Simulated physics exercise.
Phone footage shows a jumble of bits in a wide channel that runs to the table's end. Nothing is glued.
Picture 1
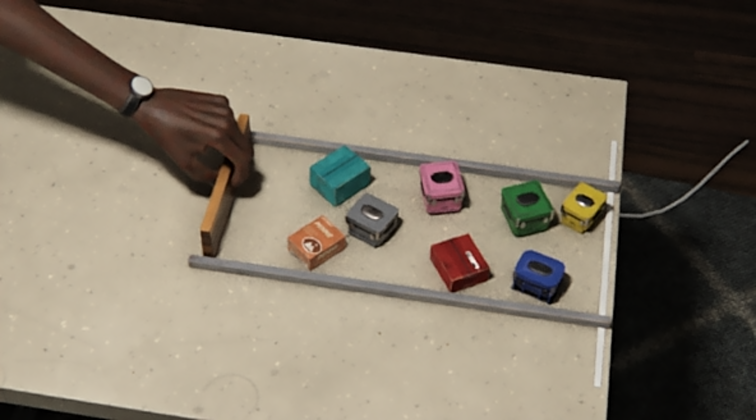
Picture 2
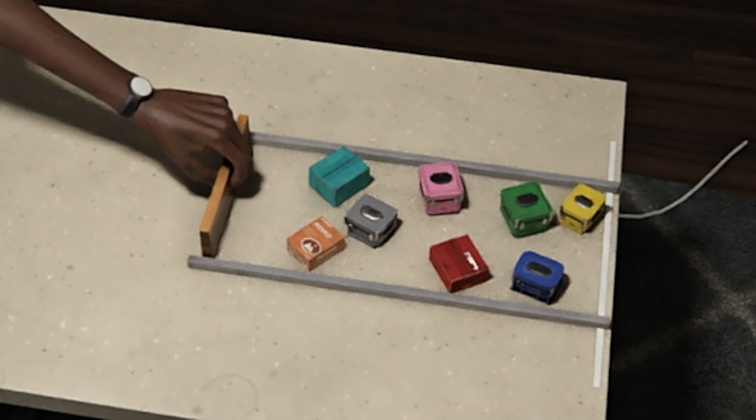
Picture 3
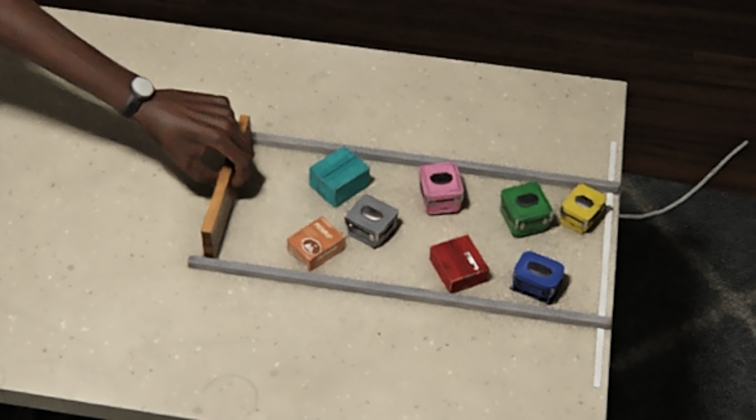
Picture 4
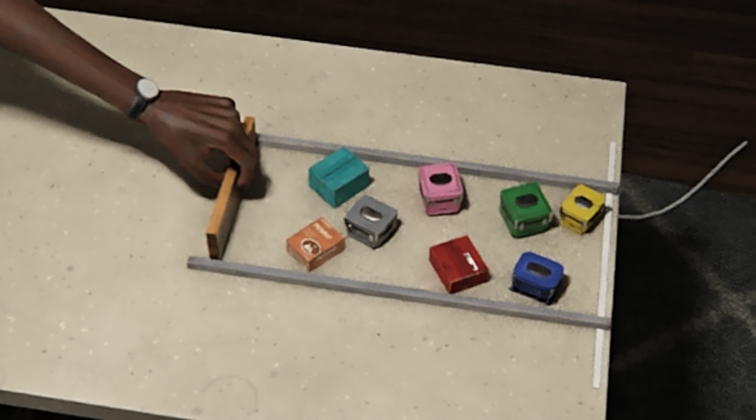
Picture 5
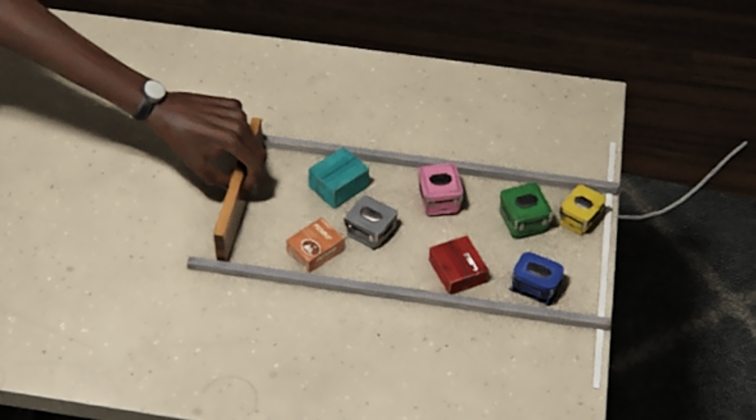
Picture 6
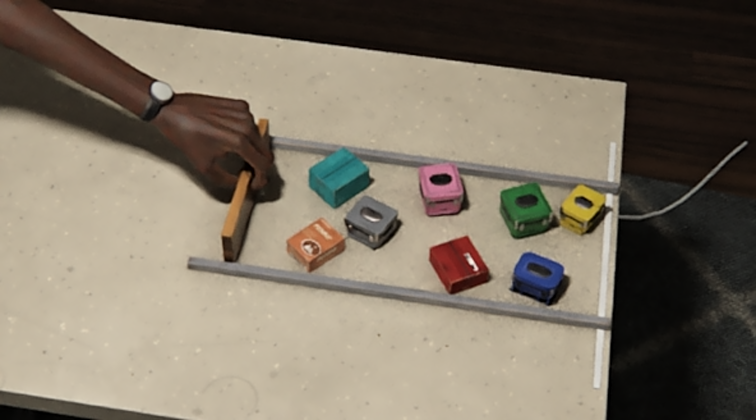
A hand gripping a wooden board slid it slightly to the right between two grey rails on a table, while the colourful little boxes and cases scattered ahead of it stayed where they were.
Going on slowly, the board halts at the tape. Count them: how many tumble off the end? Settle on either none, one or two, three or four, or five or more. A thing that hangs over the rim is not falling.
The number that falls off comes to five or more.
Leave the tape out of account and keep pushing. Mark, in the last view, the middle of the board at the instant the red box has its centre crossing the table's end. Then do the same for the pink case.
(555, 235) and (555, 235), roughly.
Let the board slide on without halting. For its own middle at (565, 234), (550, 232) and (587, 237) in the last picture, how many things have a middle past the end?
First 5, next 3, last 5.
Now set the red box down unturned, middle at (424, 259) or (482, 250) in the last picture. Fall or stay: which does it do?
Placed there, the red box ends up gone, and in the other spot it ends up gone.
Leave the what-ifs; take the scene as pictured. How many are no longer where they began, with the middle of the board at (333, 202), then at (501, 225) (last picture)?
The first number is 3, the next one 8.
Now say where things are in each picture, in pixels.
The first frame shows yellow case (583, 209); blue case (539, 276); green case (526, 209); board (227, 185); tape (607, 254).
The second frame shows blue case (538, 277); turquoise box (339, 177).
The third frame shows green case (525, 210); orange box (316, 244).
The fourth frame shows yellow case (582, 210); grey case (371, 222).
The fifth frame shows blue case (537, 278); pink case (440, 190).
The sixth frame shows yellow case (582, 210); blue case (538, 278); green case (525, 211); board (247, 190); tape (606, 255).
Soon after, none off yet; yellow case at rest near (582, 210); blue case at rest near (538, 278); green case at rest near (525, 211).
Then, none off yet; yellow case moved about its own width near (623, 214); blue case moved about its own width near (582, 283); green case moved about its own width near (586, 223).
At rest, the number that fall off is five or more; fallen, orange box, turquoise box, grey case, pink case, red box, green case, blue case and yellow case.
